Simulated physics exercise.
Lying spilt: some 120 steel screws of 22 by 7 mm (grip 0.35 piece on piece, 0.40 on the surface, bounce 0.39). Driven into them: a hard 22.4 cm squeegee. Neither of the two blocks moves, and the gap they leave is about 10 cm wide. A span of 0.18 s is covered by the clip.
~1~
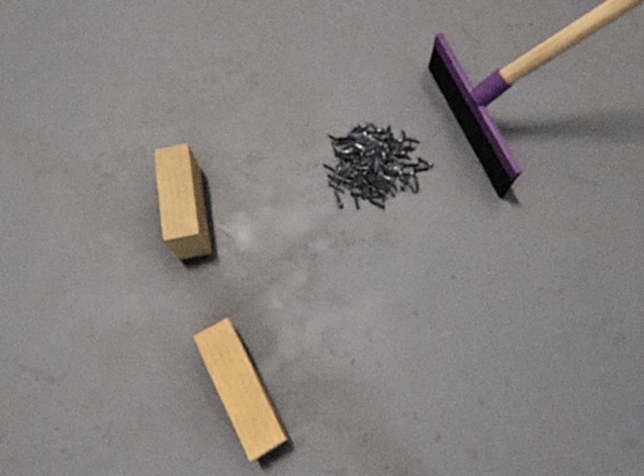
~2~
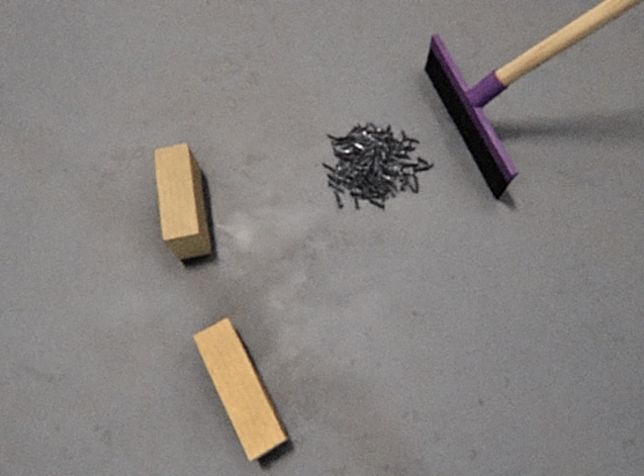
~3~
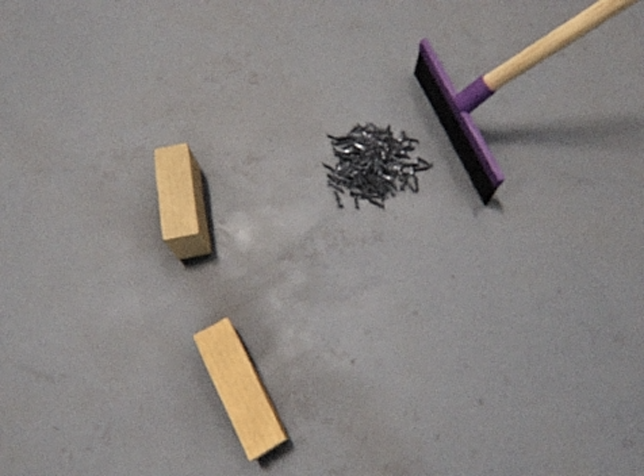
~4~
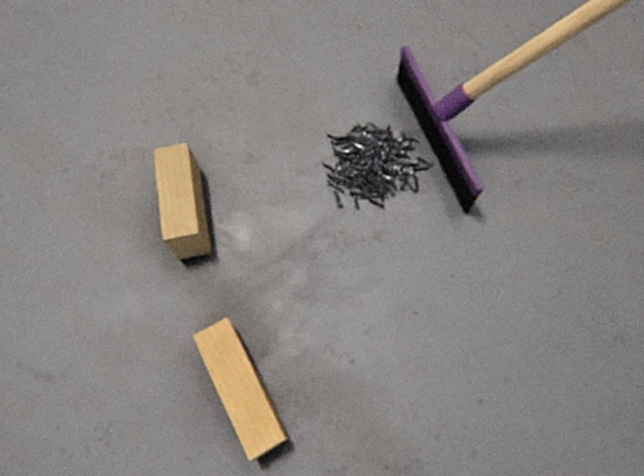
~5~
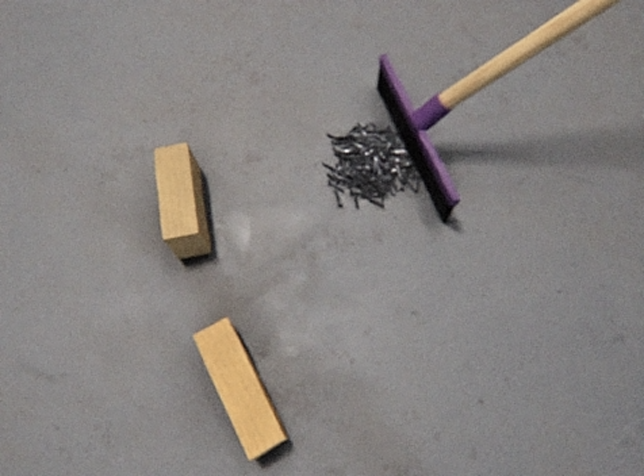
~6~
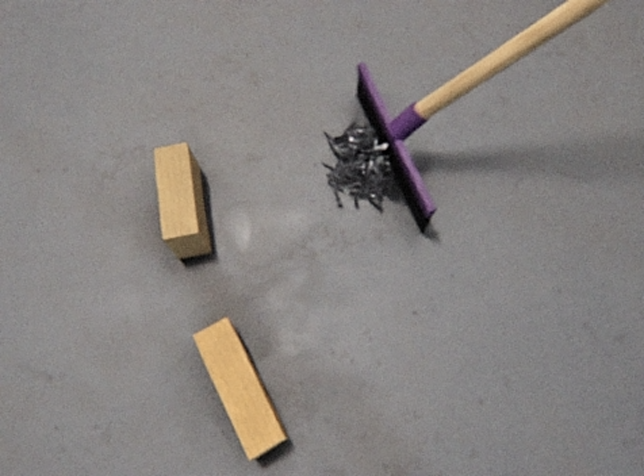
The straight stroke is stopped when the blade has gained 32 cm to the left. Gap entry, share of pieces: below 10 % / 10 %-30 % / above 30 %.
Gap entry: 10 %-30 %.
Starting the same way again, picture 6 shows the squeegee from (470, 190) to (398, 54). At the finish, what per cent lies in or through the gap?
Through 5.
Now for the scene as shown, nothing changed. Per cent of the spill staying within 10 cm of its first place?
Something like 0 in a hundred.
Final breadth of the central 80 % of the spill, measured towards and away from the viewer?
About 16 cm.
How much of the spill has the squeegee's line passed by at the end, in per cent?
Roughly 0 per cent.
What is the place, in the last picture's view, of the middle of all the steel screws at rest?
At about (220, 224).
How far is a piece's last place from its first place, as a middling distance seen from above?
22 cm.
Then, 0.17 s after the last picture, squeegee 27 cm from its start, spill 14 cm wide; round the far block 5 %, held up before the blocks 95 %.
Then, 0.34 s after the last picture, squeegee 33 cm from its start, spill 17 cm wide; in or through the gap 15 %, round the far block 5 %, held up before the blocks 80 %.
Then, 0.49 s after the last picture, squeegee 33 cm from its start, spill 18 cm wide; in or through the gap 20 %, round the far block 5 %, held up before the blocks 75 %.
In the end, in or through the gap 20 %, round the near block 0 %, round the far block 5 %, held up before the blocks 75 %.
